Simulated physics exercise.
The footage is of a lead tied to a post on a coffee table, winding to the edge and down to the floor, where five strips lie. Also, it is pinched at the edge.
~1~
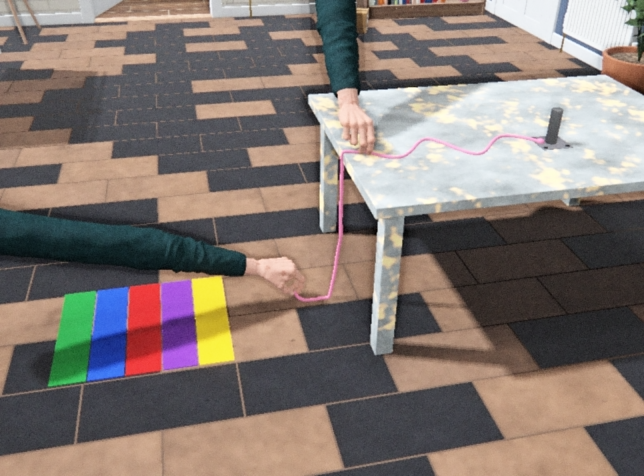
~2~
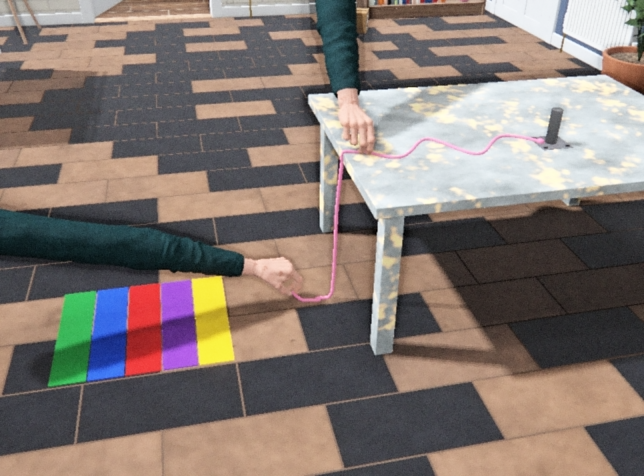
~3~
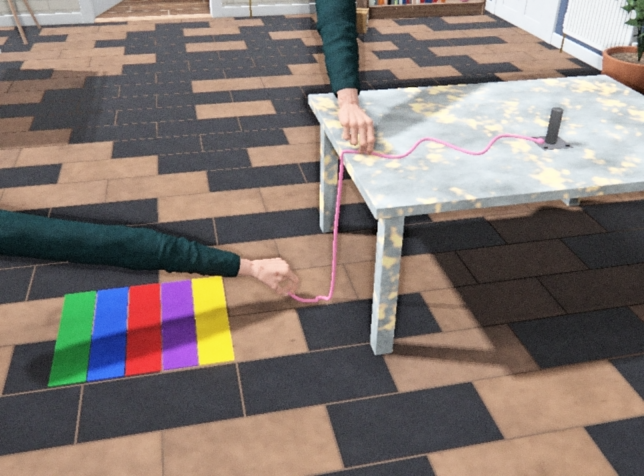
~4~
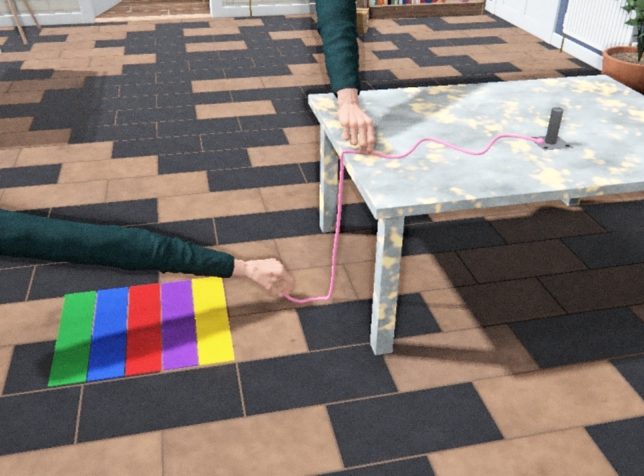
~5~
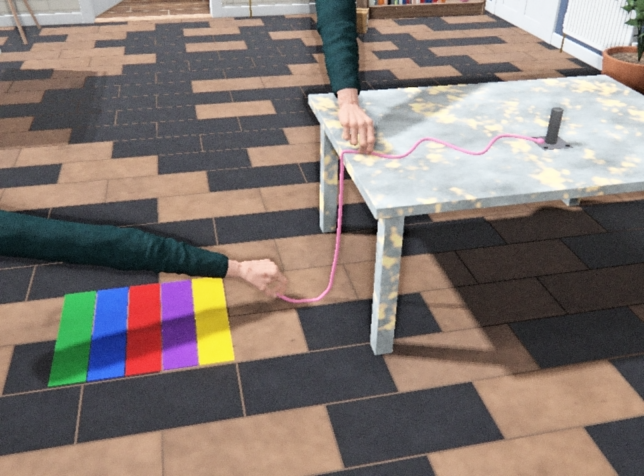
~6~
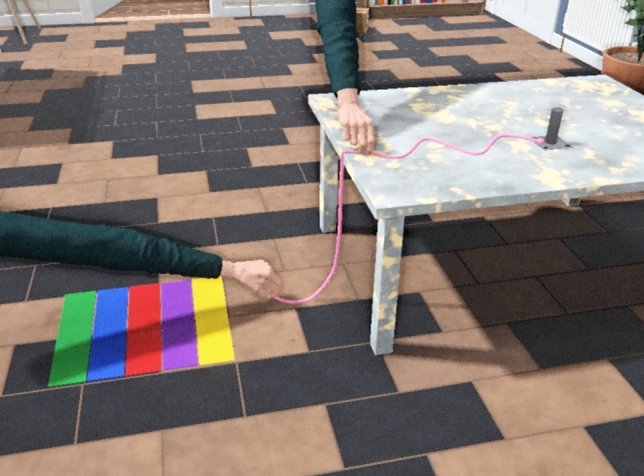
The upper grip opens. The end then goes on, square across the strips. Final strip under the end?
Blue.
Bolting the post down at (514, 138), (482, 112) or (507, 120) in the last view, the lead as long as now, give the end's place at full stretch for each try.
The first try gives about (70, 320), the second about (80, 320) and the third about (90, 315).
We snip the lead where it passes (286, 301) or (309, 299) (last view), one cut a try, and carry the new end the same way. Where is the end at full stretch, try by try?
I'd say somewhere near (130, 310) the first time and near (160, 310) the second time.
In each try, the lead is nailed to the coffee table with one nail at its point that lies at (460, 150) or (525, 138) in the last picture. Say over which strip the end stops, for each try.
Try by try: Red, then blue.
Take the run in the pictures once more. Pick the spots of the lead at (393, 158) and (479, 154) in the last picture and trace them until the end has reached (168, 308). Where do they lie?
The first goes to (341, 171), the other to (451, 149).
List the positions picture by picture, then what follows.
In the first frame, end (295, 292); yellow (215, 345); purple (180, 350); red (144, 355); blue (107, 360); green (70, 365).
In the second frame, end (293, 292); lead through (509, 136) (462, 151) (412, 151) (345, 154) (336, 222) (333, 286).
In the third frame, end (289, 292).
In the fourth frame, end (283, 293); lead through (509, 136) (462, 151) (412, 151) (345, 154) (339, 222) (332, 286).
In the fifth frame, end (277, 294).
In the sixth frame, end (272, 295); lead through (509, 136) (462, 151) (412, 151) (345, 154) (340, 222) (325, 284).
A little later, end near (168, 308); over purple.
Next, end near (130, 312); over red.
When it is tight, end near (107, 315); over blue. The blue one.
